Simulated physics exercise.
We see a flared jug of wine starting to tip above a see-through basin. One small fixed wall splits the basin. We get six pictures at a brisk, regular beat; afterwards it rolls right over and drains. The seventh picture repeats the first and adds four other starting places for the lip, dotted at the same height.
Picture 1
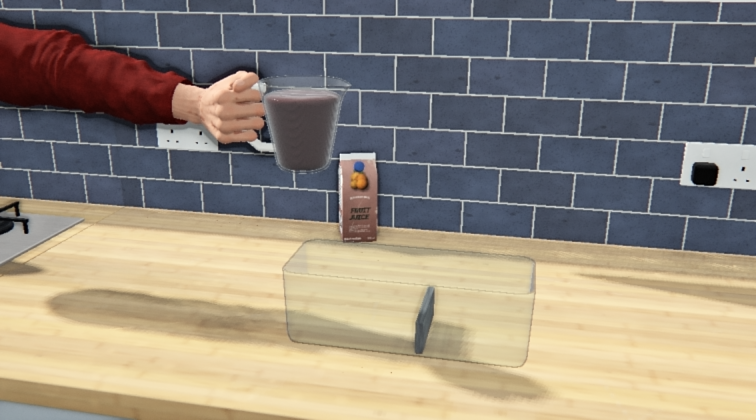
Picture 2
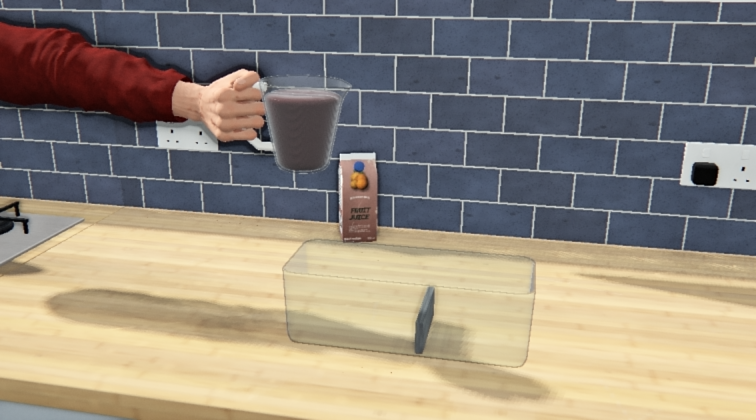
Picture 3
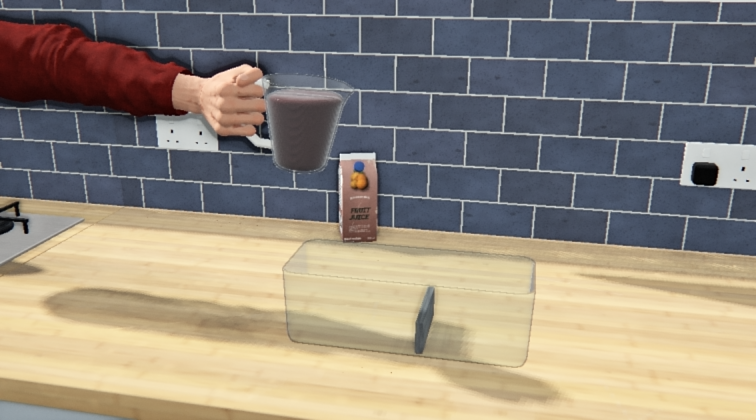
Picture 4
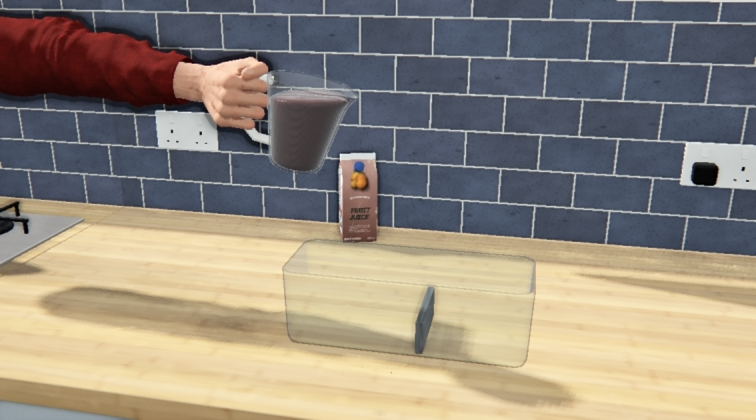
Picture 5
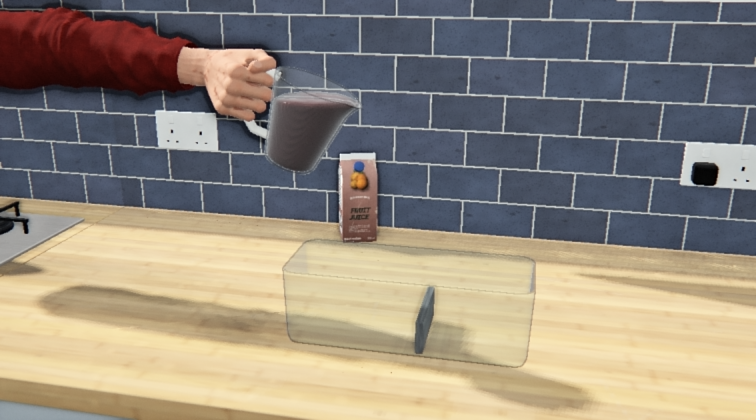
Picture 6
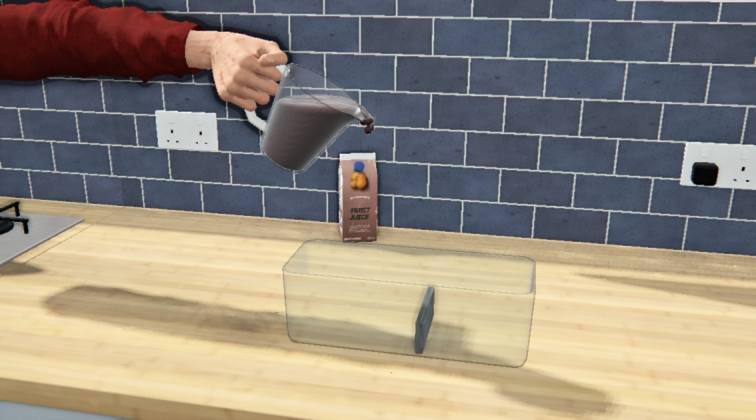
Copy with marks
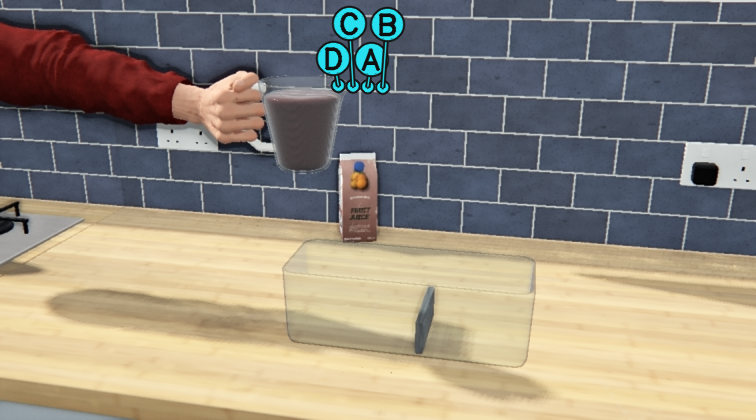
A hand in a red sleeve held a clear jug of dark liquid above a see-through basin on a wooden counter, then gradually tilted it rightward until a little liquid came over the lip.
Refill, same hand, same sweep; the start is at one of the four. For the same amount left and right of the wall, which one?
A is best.
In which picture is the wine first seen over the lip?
In picture 6.
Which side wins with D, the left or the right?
The left one.
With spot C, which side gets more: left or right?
The left one.
On the marked copy, A at (367, 86); B at (382, 87); C at (353, 86); D at (338, 85).
For spot A, about 49 % ends left of the wall and 49 % right of it.
For spot B, about 23 % ends left of the wall and 75 % right of it.
For spot C, about 73 % ends left of the wall and 21 % right of it; 6 % is lost outside.
For spot D, about 91 % ends left of the wall and 4 % right of it; 5 % is lost outside.
